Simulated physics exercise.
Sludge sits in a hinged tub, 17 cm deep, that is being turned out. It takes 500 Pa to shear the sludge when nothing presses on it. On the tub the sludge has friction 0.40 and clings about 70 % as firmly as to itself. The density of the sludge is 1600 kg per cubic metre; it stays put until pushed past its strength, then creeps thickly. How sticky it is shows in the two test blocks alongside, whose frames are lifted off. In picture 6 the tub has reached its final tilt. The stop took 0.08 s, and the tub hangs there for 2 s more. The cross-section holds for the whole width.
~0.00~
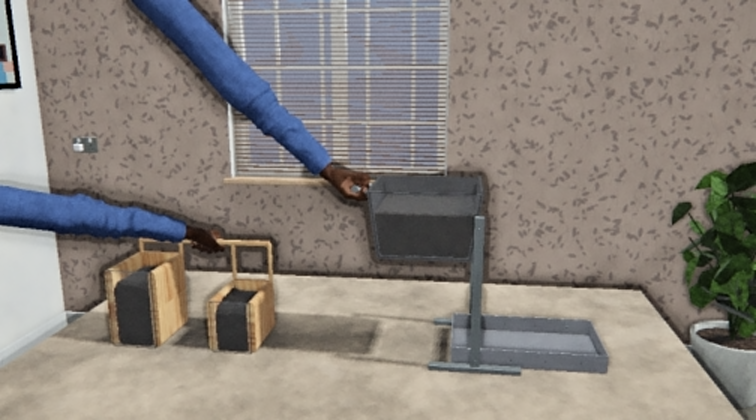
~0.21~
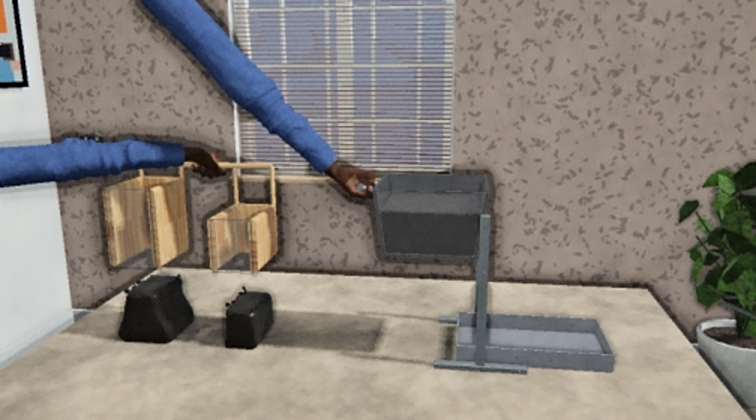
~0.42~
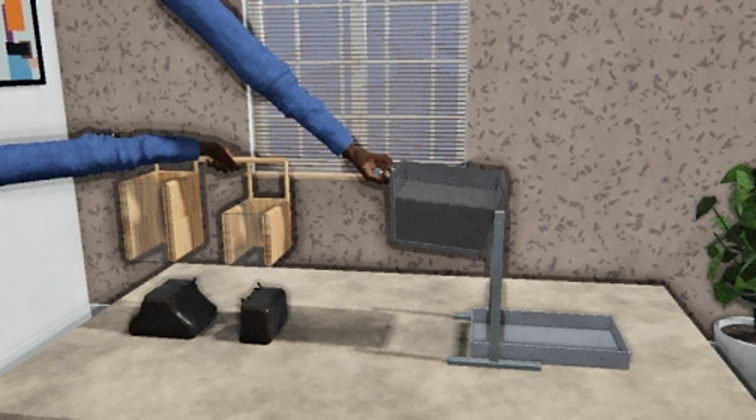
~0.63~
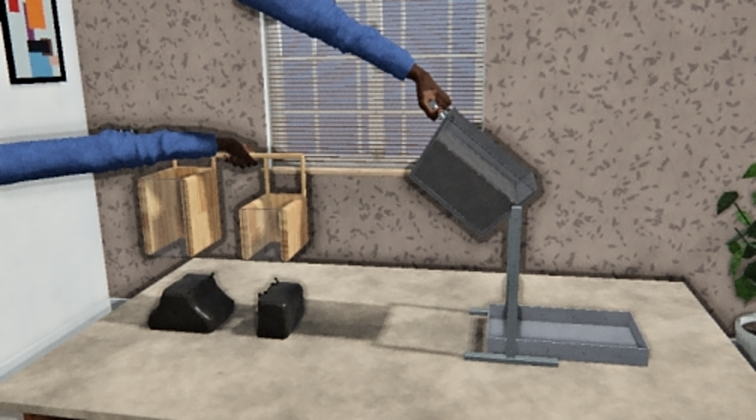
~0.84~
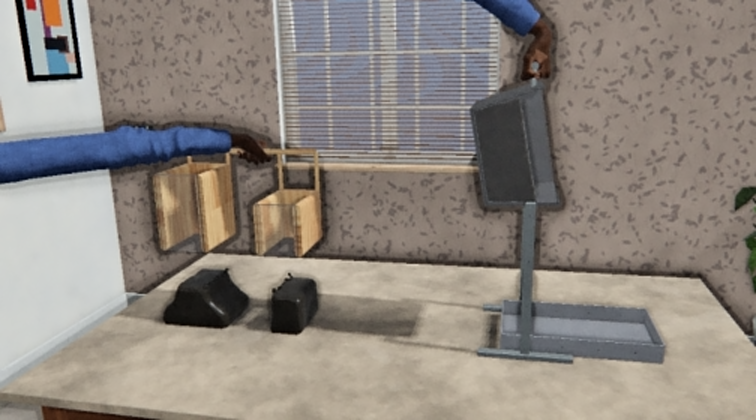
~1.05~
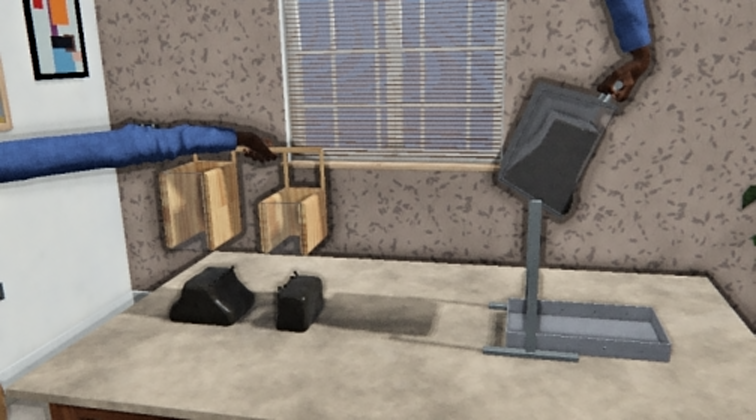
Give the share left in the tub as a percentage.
The share left in the tub is near 0 %.
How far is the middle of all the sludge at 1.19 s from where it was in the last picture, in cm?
Some 16 cm.
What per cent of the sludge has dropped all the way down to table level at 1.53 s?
Some 100 per cent.
After 1.19 s, the tub is at 113 degrees and holds 24 %.
After 1.36 s, the tub is at 113 degrees and holds 0 %.
After 1.53 s, the tub is at 113 degrees and holds 0 %.
After 1.70 s, the tub is at 113 degrees and holds 0 %.
After 3.05 s, the tub is at 113 degrees and holds 0 %.
